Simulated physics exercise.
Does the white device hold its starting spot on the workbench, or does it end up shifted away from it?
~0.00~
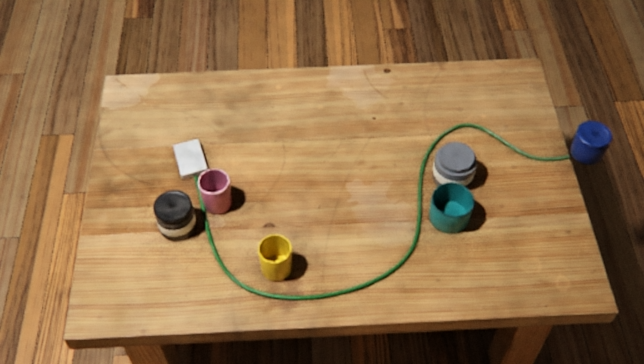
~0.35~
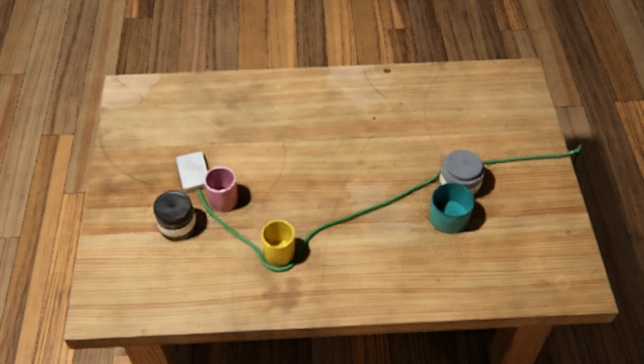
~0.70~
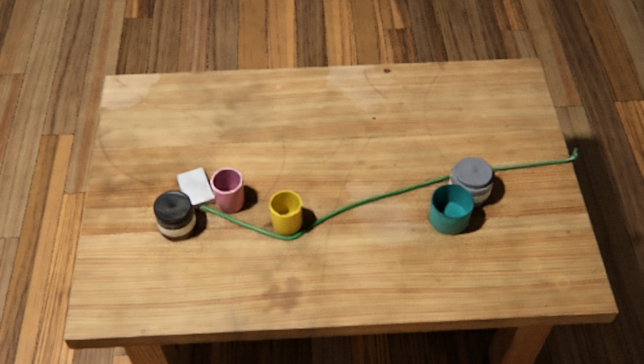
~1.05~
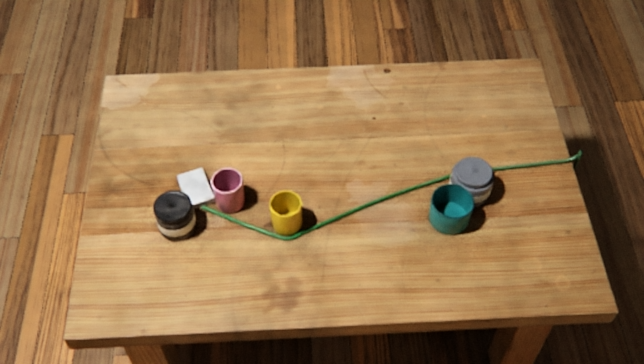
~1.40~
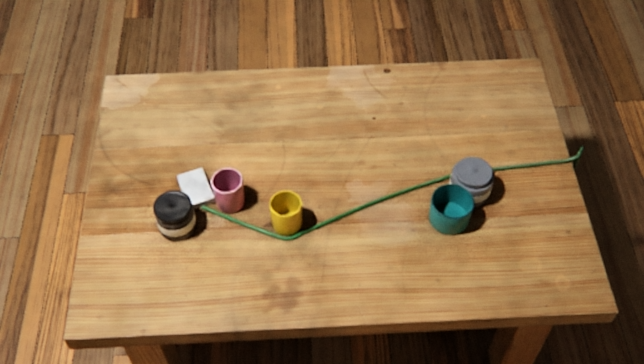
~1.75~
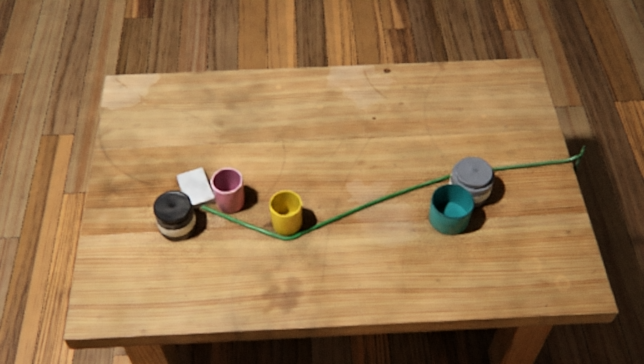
It ends up shifted away from its starting spot. It moves a middling way, toward the near side of the workbench, and comes to rest still on top.
